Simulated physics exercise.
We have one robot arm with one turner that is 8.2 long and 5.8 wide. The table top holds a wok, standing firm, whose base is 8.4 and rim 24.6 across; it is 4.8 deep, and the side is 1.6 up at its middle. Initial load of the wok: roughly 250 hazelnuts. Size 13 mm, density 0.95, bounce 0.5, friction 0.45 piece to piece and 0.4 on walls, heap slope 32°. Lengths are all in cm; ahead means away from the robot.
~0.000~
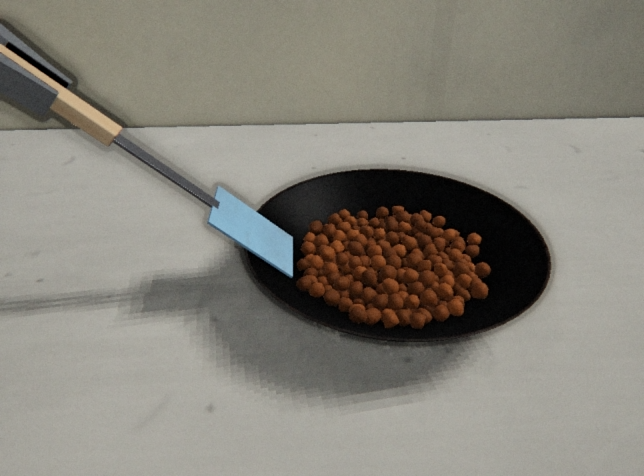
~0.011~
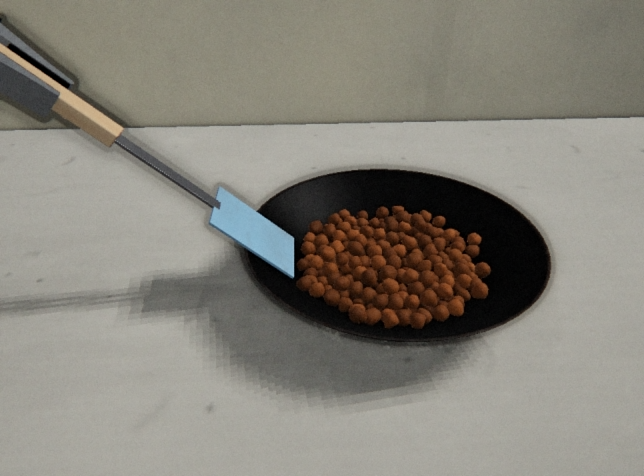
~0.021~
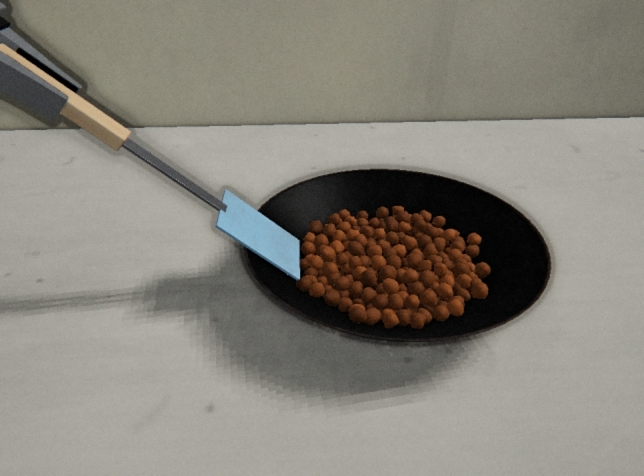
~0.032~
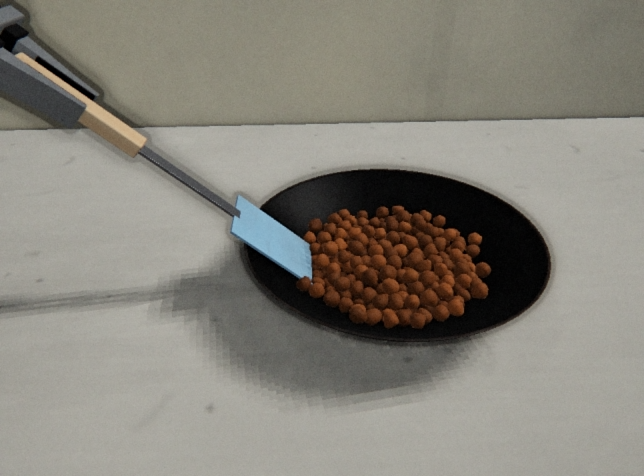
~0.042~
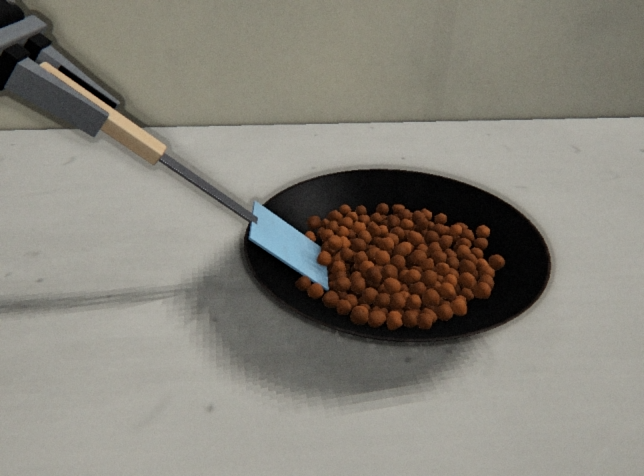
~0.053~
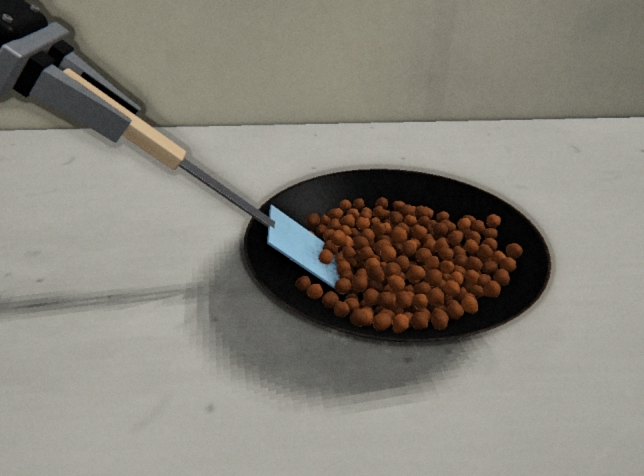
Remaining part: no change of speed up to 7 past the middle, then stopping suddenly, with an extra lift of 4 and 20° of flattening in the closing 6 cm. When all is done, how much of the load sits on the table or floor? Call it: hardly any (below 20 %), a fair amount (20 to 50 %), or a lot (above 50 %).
A fair amount.
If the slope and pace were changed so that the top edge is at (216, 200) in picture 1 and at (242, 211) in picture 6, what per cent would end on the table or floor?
I'd put it at roughly 10 per cent.
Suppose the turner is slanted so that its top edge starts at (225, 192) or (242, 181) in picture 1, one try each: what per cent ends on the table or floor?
Around 35 per cent, then around 40 per cent.
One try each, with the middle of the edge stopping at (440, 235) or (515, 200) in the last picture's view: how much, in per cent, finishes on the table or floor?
Some 20 and 40 per cent.
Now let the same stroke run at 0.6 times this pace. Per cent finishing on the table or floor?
That comes to some 20 per cent, roughly.
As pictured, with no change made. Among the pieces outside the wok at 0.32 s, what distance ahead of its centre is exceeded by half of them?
Around 22 centimetres ahead.
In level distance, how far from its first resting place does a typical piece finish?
Roughly 6 cm.
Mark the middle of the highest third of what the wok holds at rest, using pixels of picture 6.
Around (466, 256).
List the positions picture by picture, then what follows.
The first frame shows the turner top edge at (213, 203), sloping 42°; upper third of the load around (391, 251), from x 305 to 485, top at y 210; 254 in the wok.
The second frame shows the turner top edge at (214, 204), sloping 42°; upper third of the load around (391, 251), from x 305 to 485, top at y 210.
The third frame shows the turner top edge at (221, 207), sloping 42°; upper third of the load around (391, 251), from x 305 to 485, top at y 210.
The fourth frame shows the turner top edge at (234, 213), sloping 42°; upper third of the load around (391, 249), from x 305 to 485, top at y 210.
The fifth frame shows the turner top edge at (252, 219), sloping 42°; upper third of the load around (398, 249), from x 305 to 495, top at y 210.
The sixth frame shows the turner top edge at (269, 223), sloping 42°; upper third of the load around (403, 247), from x 300 to 515, top at y 205; 254 in the wok.
After 0.08 s, sloping 42°, highest piece 7 above the table; 253 in the wok, 1 on the blade or in flight.
After 0.11 s, sloping 36°, highest piece 8 above the table; 244 in the wok, 10 on the blade or in flight.
After 0.32 s, sloping 22°, highest piece 16 above the table; 170 in the wok, 60 on the table or floor, 24 on the blade or in flight.
After 1.37 s, sloping 22°, highest piece 6 above the table; 170 in the wok, 84 on the table or floor.
In the end, 170 in the wok, 84 on the table or floor. That is 33 % on the table or floor.
